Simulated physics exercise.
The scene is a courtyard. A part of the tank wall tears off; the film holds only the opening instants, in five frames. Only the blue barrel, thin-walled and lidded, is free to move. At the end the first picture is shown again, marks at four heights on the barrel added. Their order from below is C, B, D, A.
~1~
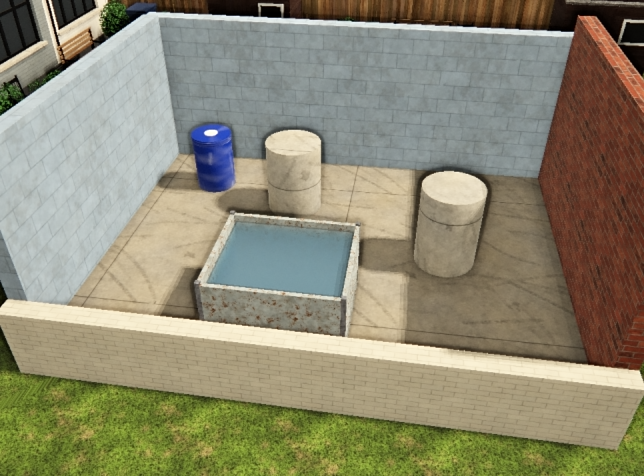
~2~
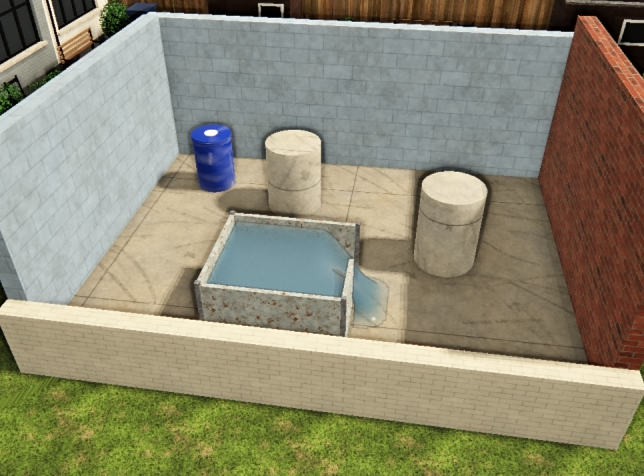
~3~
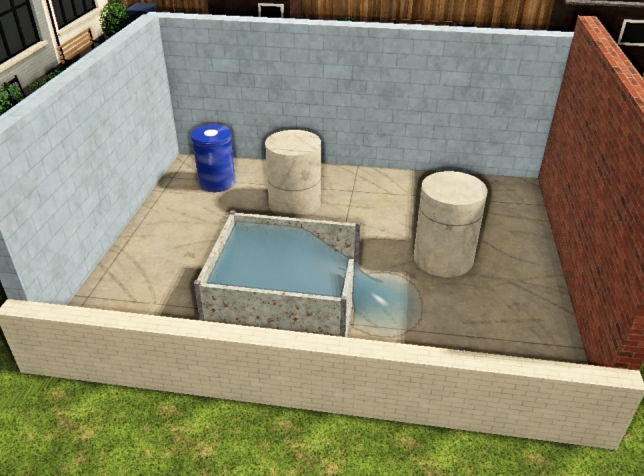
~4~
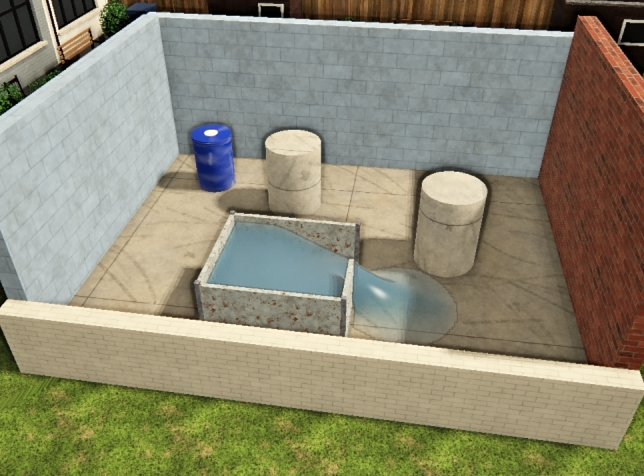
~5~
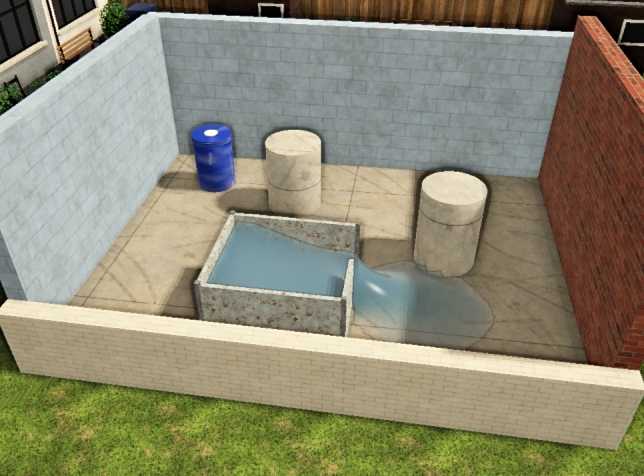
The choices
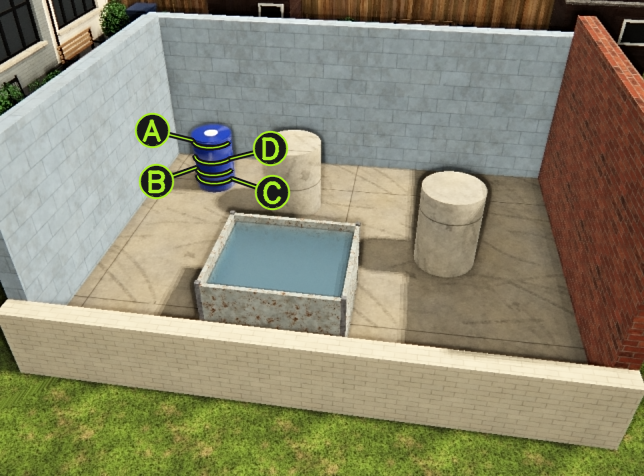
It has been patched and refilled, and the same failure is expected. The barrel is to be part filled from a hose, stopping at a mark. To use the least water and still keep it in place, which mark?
I would pick level C.
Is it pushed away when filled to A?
No.
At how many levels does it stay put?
All of them.
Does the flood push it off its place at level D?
No, not at all.
In lime, A at (206, 147); B at (209, 175); C at (210, 183); D at (208, 163); from the bottom up C, B, D, A.
With A, it does not move.
With B, it does not move.
With C, it does not move.
With D, it does not move.
